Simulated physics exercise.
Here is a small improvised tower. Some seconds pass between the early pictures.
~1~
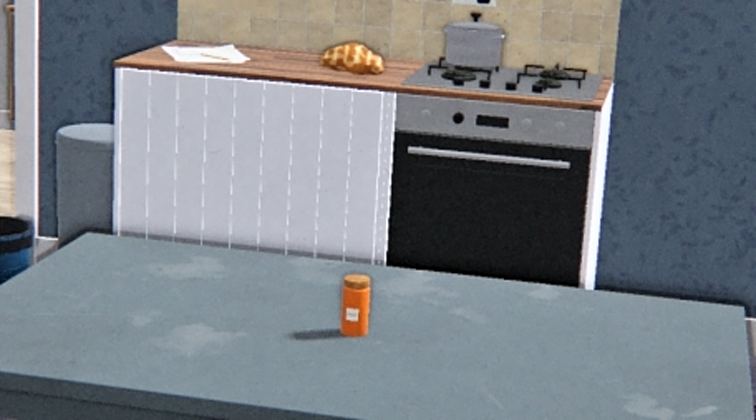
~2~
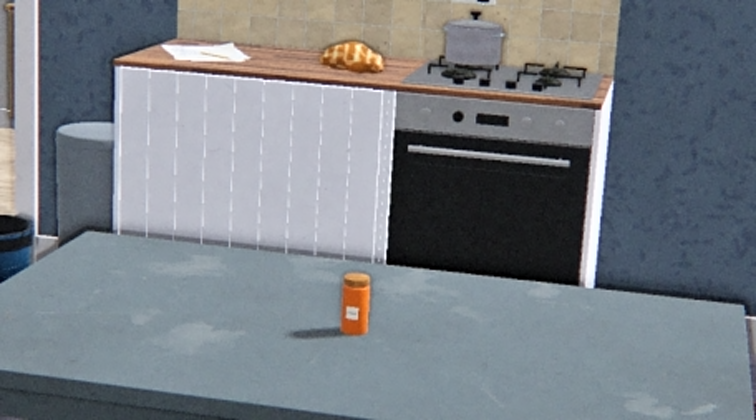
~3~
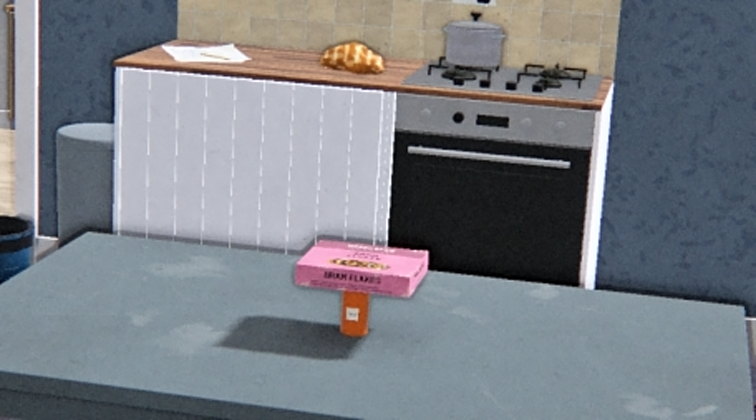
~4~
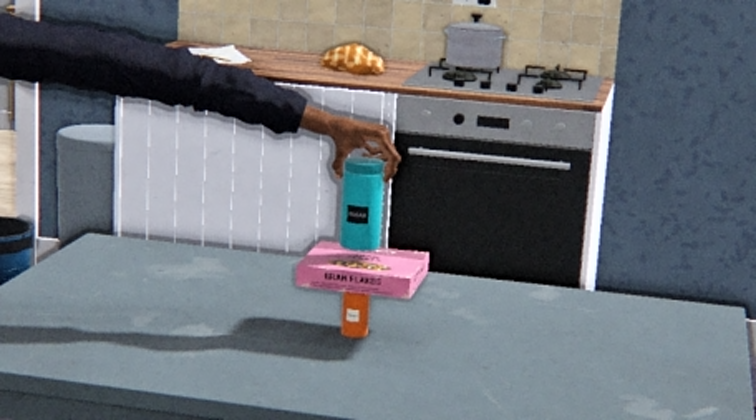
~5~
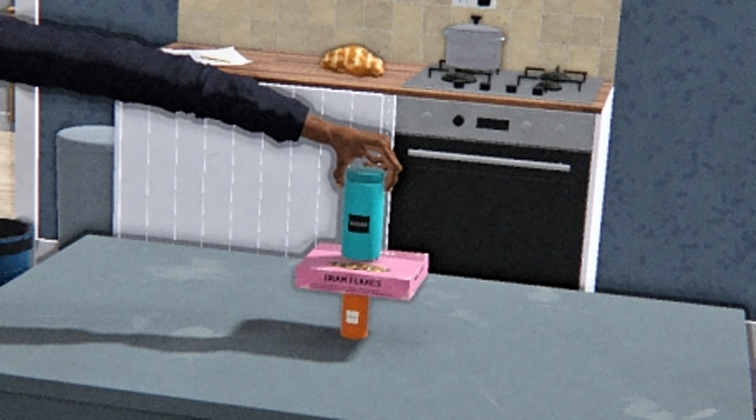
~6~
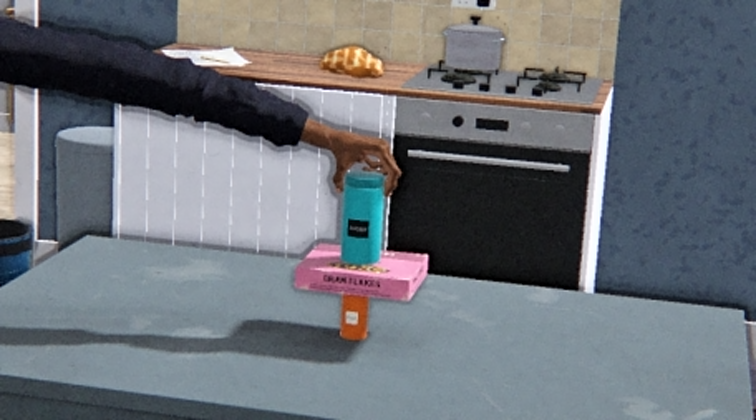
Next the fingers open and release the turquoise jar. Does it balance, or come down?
Here the stack holds.
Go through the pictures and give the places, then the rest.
The last thing is not in view yet; orange shaker (355, 306), in the first frame.
The last thing is not in view yet; orange shaker (355, 304), in the second frame.
The last thing is not in view yet; orange shaker (355, 305), in the third frame.
On its way; turquoise jar (362, 204); orange shaker (356, 307), in the fourth frame.
On its way; turquoise jar (363, 213); orange shaker (355, 308), in the fifth frame.
Set down, still held; turquoise jar (362, 218); orange shaker (355, 309), in the sixth frame.
Then, 0.40 s later than the last frame, all is still.
Then, 1.20 s later than the last frame, turquoise jar resting near (362, 218).
When it is over, all 3 as before. End places, in pixels of the last picture, turquoise jar near (362, 218). The stack stays up.
